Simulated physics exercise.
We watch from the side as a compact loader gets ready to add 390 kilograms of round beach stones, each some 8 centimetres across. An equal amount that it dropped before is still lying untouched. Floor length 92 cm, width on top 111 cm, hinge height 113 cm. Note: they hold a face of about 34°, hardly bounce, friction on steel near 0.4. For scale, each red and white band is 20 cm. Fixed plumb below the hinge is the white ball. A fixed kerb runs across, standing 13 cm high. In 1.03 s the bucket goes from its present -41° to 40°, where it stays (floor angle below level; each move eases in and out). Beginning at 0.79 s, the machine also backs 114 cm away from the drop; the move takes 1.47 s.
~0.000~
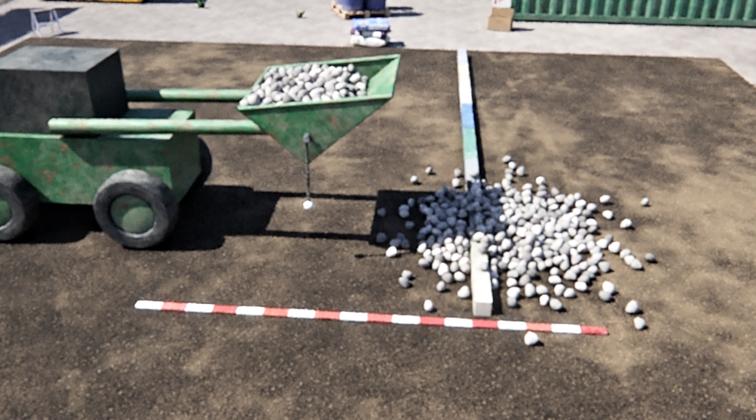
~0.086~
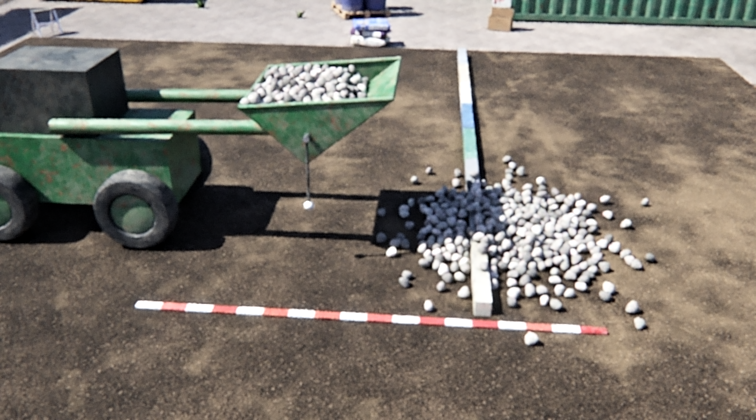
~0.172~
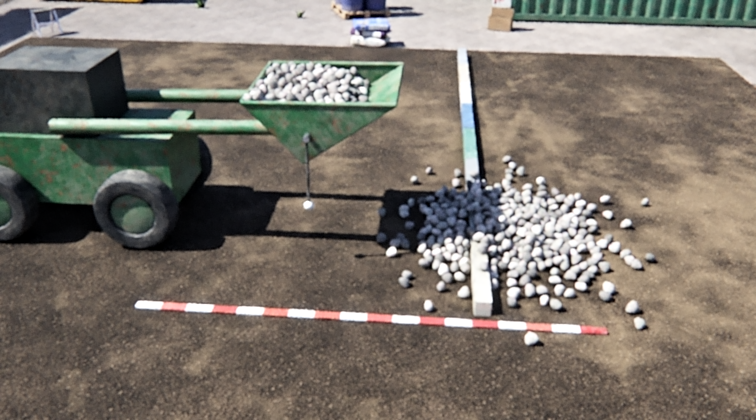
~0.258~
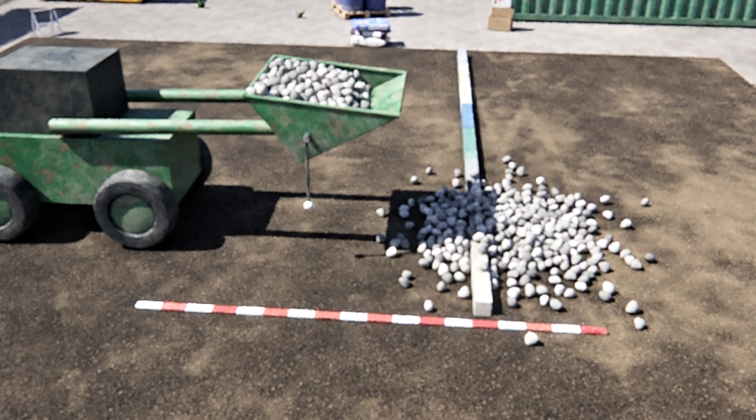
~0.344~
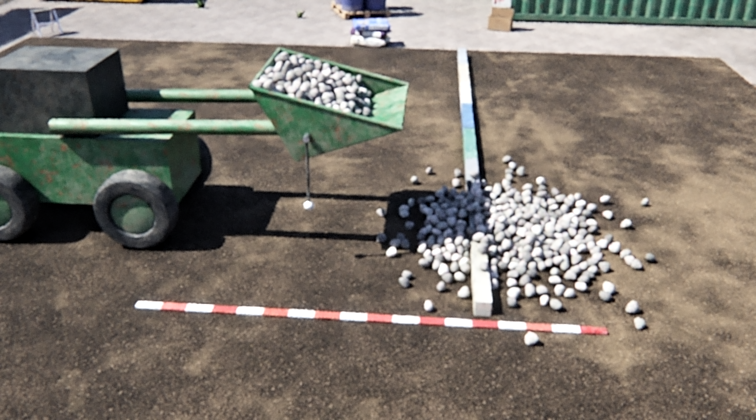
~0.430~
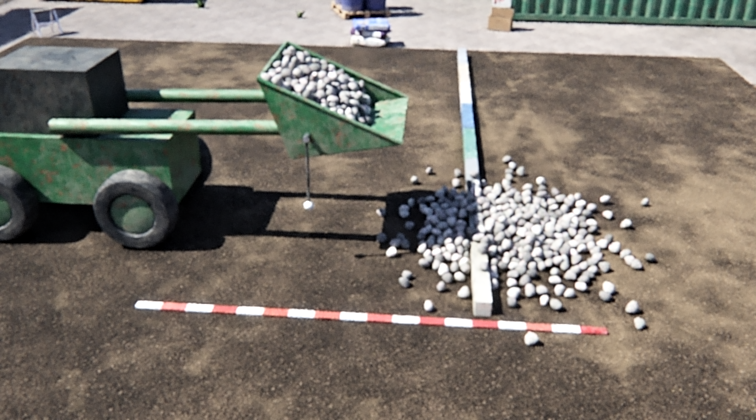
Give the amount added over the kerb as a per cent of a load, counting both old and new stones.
About 0 per cent of a load.
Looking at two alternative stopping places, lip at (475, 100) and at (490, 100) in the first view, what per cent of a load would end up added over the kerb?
First place: Roughly 25 %; second place: Roughly 40 %.
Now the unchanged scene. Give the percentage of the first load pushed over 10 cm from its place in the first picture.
5 %.
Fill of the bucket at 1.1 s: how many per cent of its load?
Roughly 45 per cent is still inside.
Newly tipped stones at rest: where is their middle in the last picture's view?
Centre: Approx. (390, 222).
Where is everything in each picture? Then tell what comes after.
Lip at (392, 97), floor tilted -41°, highest stones at (316, 76). The earlier load is highest near (490, 218), 19 cm above ground level, 31 % on this side of the kerb, 70 % over the kerb, in the first picture.
The bucket is at -39°, its lip at (393, 99); the top of the load is at (313, 75); the stones move at 0.1 m/s on average, in the second picture.
The bucket is at -35°, its lip at (396, 106); the top of the load is at (305, 73); the stones move at 0.2 m/s on average, in the third picture.
Lip at (400, 116), floor tilted -28°, highest stones at (290, 70); the stones move at 0.3 m/s on average, in the fourth picture.
Lip at (402, 129), floor tilted -20°, highest stones at (285, 64); the stones move at 0.4 m/s on average, in the fifth picture.
Lip at (402, 144), floor tilted -10°, highest stones at (290, 59); the stones move at 0.5 m/s on average, in the sixth picture.
After 0.8 s the floor is at 27°; in per cent of one load, 100 in the bucket, 31 on this side of the kerb, 70 over the kerb; the foremost stones are at (672, 245).
After 1.1 s the floor is at 40°; in per cent of one load, 45 in the bucket, 86 on this side of the kerb, 70 over the kerb; the foremost stones are at (672, 245).
After 2.7 s the floor is at 40°; in per cent of one load, 0 in the bucket, 130 on this side of the kerb, 70 over the kerb; the foremost stones are at (672, 245).
After 5.4 s the floor is at 40°; in per cent of one load, 0 in the bucket, 130 on this side of the kerb, 70 over the kerb; the foremost stones are at (672, 245). Net gain over the kerb, 0.
